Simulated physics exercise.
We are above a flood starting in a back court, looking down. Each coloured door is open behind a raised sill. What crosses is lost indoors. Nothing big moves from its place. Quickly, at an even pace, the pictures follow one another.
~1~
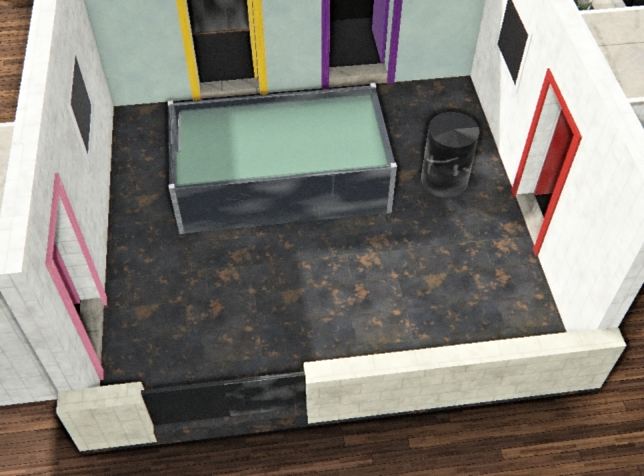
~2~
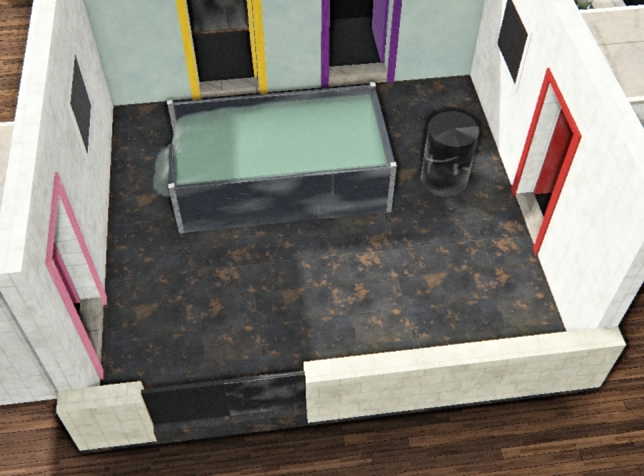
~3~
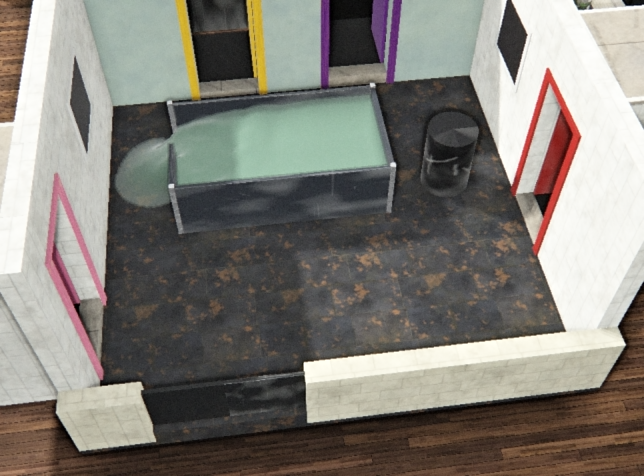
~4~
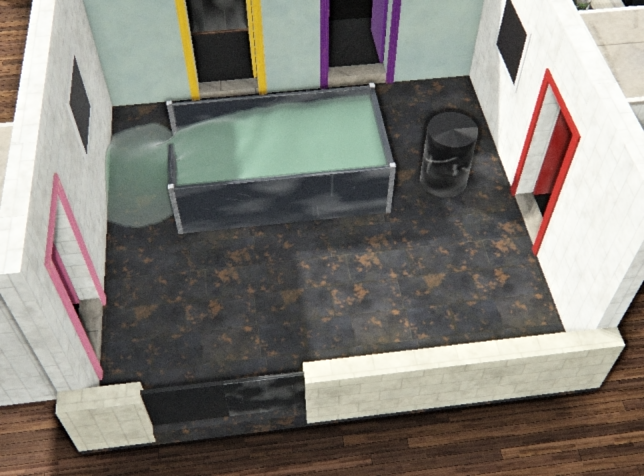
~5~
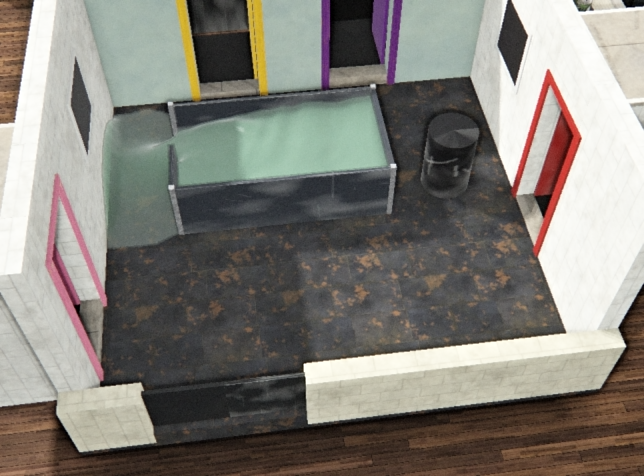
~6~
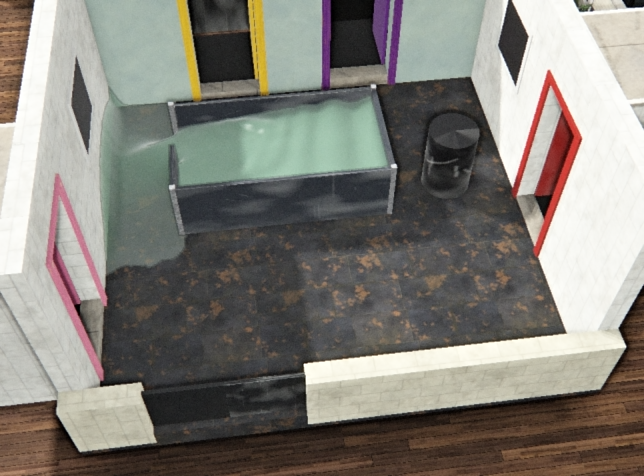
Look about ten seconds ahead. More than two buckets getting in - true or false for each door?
Pink door: False; red door: True; purple door: False; yellow door: False.
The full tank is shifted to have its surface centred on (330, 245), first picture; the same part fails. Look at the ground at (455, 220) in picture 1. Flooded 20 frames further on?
Unflooded.
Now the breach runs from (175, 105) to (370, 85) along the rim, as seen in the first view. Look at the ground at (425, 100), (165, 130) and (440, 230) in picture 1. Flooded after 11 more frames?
So: Wetted, then wetted, then spared.
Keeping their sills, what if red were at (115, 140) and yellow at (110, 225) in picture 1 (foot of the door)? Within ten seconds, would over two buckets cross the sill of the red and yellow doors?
Red exceeds the limit, yellow exceeds the limit.
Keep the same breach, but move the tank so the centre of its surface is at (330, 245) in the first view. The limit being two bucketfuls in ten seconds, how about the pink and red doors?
Both checked - pink door surpasses the limit, red door surpasses the limit.
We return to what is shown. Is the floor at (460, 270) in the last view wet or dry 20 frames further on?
It'll be unwetted.
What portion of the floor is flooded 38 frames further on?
I'd say 95 per cent.
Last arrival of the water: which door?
I'd go with the red door.
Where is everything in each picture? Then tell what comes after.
The first picture shows the water tank at (279, 139) is whole and still.
In the second picture, the front is at (168, 192), out from the gap at (179, 156).
In the third picture, water pours out at (179, 157) and has run to (123, 187).
In the fourth picture, the front is at (108, 215), out from the gap at (179, 158).
In the fifth picture, water pours out at (180, 159) and has run to (114, 120).
In the sixth picture, the front is at (107, 270), out from the gap at (180, 158).
A moment on, water covers 25 % of the floor; the pink door wet at the sill, nothing in, the red door not reached, the purple door not reached, the yellow door wet at the sill, nothing in.
Next, water covers 45 % of the floor; the pink door wet at the sill, nothing in, the red door not reached, the purple door wet at the sill, nothing in, the yellow door wet at the sill, nothing in.
Then, water covers 65 % of the floor; the pink door wet at the sill, nothing in, the red door not reached, the purple door wet at the sill, nothing in, the yellow door under two buckets in.
Later, water covers 95 % of the floor; the pink door wet at the sill, nothing in, the red door under two buckets in, the purple door wet at the sill, nothing in, the yellow door under two buckets in.
In the end, water covers 100 % of the floor; the pink door wet at the sill, nothing in, the red door over two buckets in, the purple door wet at the sill, nothing in, the yellow door under two buckets in.
